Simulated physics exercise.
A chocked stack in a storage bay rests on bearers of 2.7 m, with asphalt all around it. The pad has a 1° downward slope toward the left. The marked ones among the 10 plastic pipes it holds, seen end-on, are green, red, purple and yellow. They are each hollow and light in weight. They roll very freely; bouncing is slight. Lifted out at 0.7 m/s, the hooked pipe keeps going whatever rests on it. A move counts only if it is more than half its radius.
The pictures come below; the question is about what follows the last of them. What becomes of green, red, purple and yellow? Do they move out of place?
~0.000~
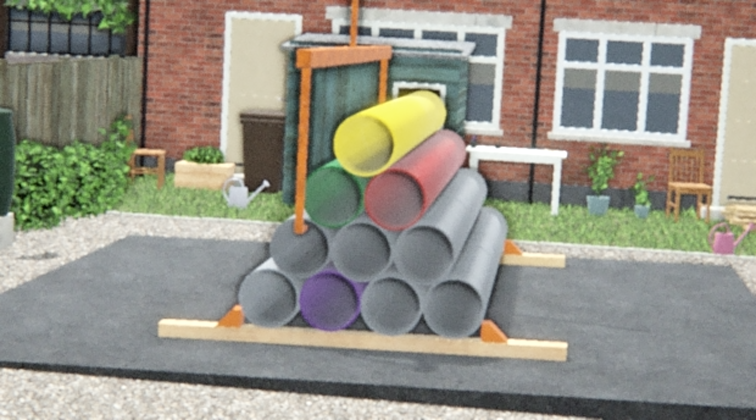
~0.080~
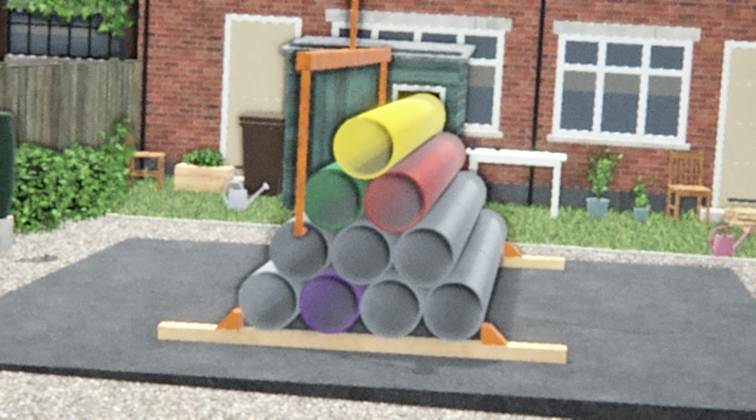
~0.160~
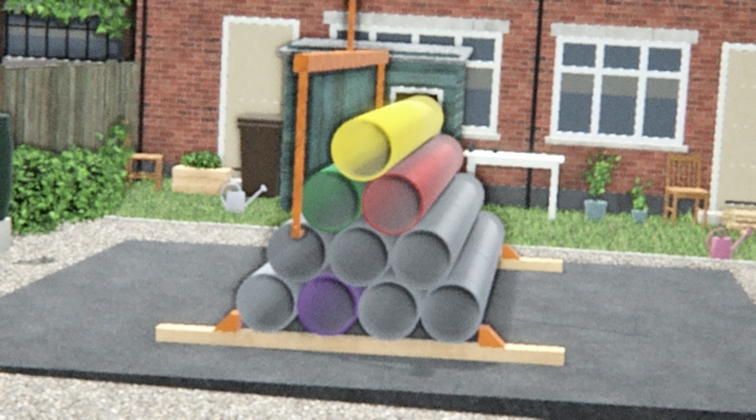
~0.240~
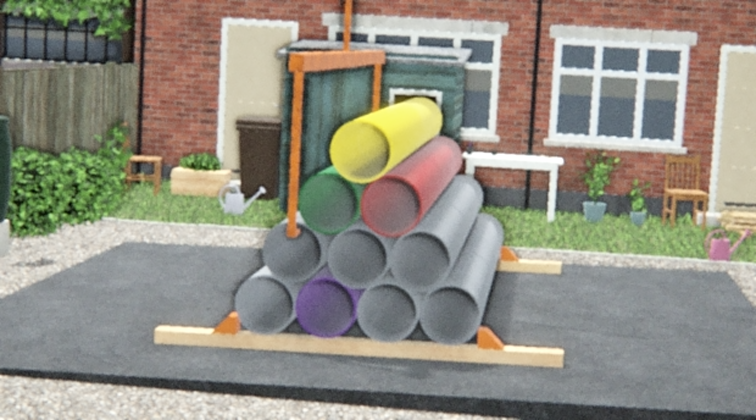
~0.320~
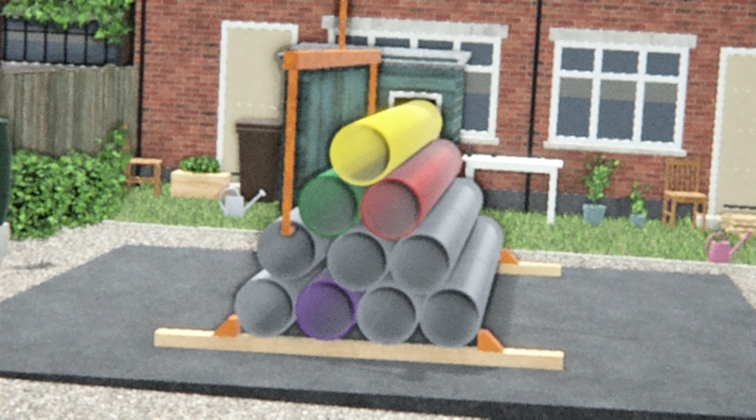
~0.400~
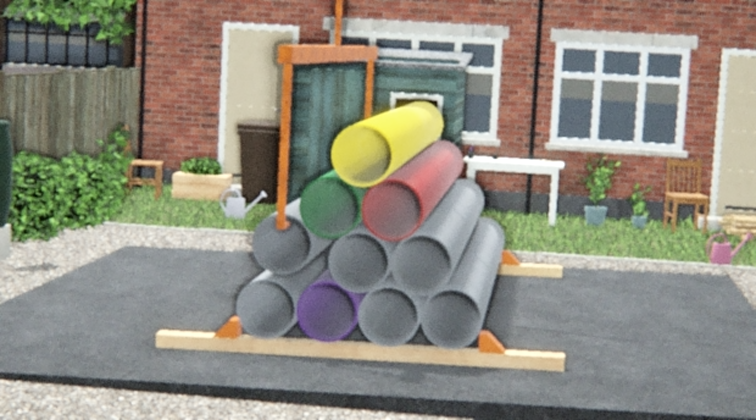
The green pipe moves out of place, the red stays put, the purple stays put, the yellow loses its place.
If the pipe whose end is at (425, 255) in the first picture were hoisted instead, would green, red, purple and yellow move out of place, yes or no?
In that case green no, red yes, purple no, yellow yes.
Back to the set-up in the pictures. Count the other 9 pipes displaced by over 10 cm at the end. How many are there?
That makes 2 in total.
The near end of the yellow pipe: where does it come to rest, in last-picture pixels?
In the last view it sits close to (330, 208).
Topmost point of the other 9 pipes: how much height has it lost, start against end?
Some 35 centimetres.
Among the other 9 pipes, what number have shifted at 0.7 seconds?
By that time, 0.
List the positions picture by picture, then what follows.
In the first frame, green (332, 197), red (395, 200), purple (329, 302), yellow (365, 145); hooked one at (300, 248); the pad slopes 1° down to the left; 4 of the 10 form the bottom row.
In the second frame, green (332, 200), red (394, 203), purple (329, 305), yellow (365, 147); hooked one at (299, 251).
In the third frame, green (330, 202), red (392, 205), purple (326, 307), yellow (363, 150); hooked one at (297, 253).
In the fourth frame, green (329, 203), red (391, 207), purple (325, 309), yellow (362, 151); hooked one at (293, 252), up 2 cm.
In the fifth frame, green (329, 206), red (391, 209), purple (325, 312), yellow (361, 154); hooked one at (287, 250), up 4 cm.
In the sixth frame, green (330, 208), red (392, 211), purple (326, 313), yellow (363, 155); hooked one at (282, 244), up 9 cm.
By 0.7 s, green is 5 cm further left and 4 cm lower; red is unmoved; purple is where it was; yellow is 5 cm further left and 4 cm lower; 0 of the other 9 have shifted.
By 0.9 s, green is 17 cm further left and 19 cm lower; yellow is 17 cm further left and 19 cm lower; as before, red, purple; 2 of the other 9 have shifted.
Finally (1.6 s), green is 20 cm further left and 35 cm lower; red is where it was; purple is unmoved; yellow is 19 cm further left and 35 cm lower; 2 of the other 9 have shifted.
